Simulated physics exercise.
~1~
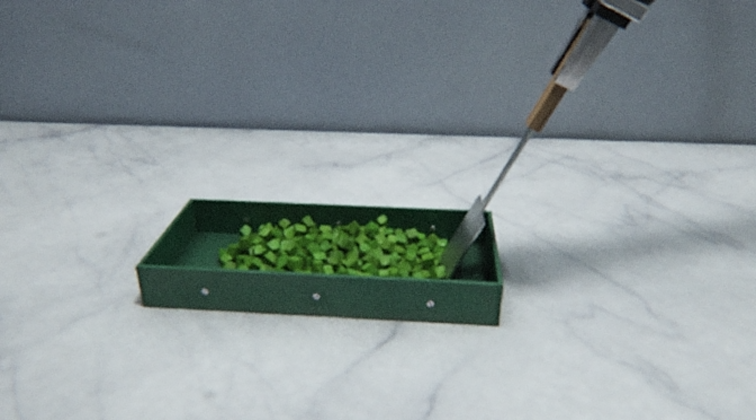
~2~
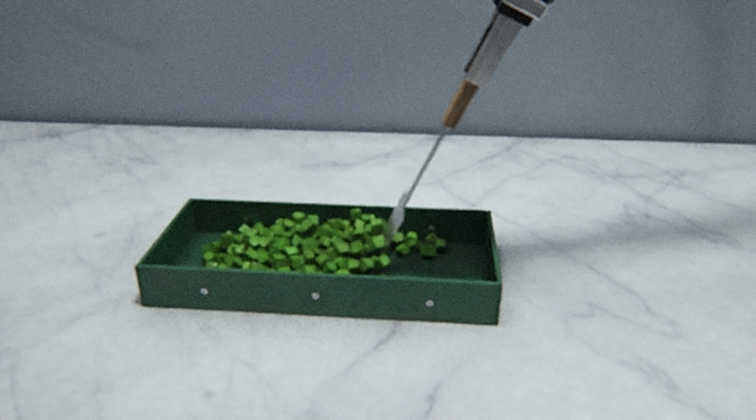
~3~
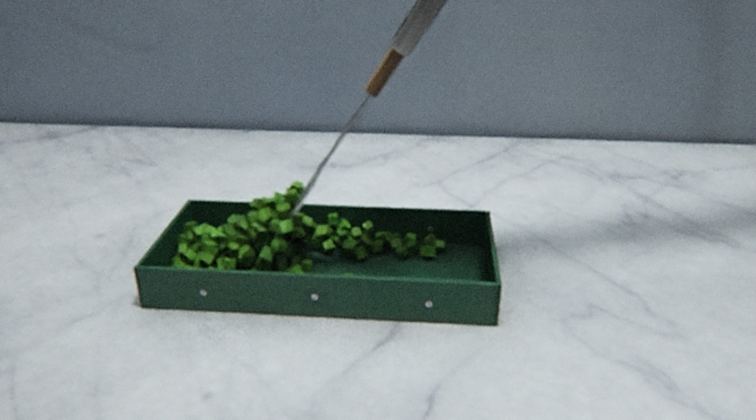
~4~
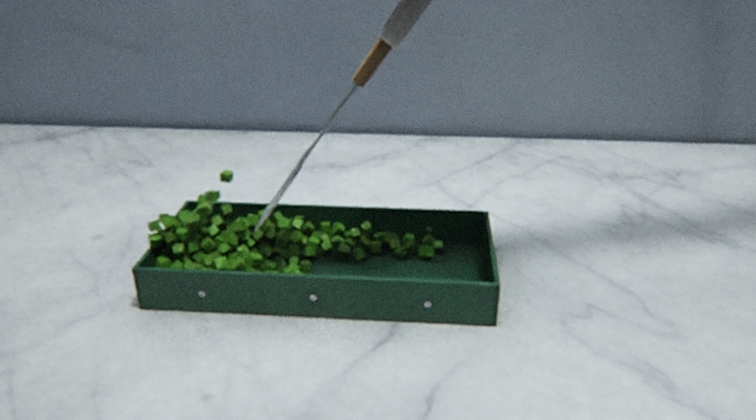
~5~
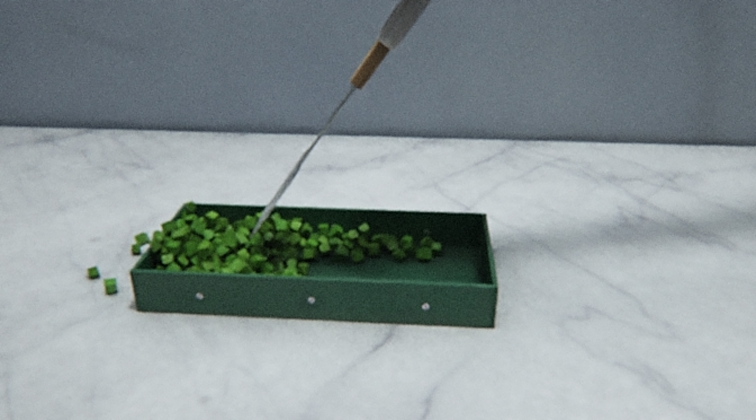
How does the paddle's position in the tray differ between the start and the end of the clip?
At the start the paddle is at the right end of the tray, and by the end it is left of the tray's middle, among the piled green cubes.
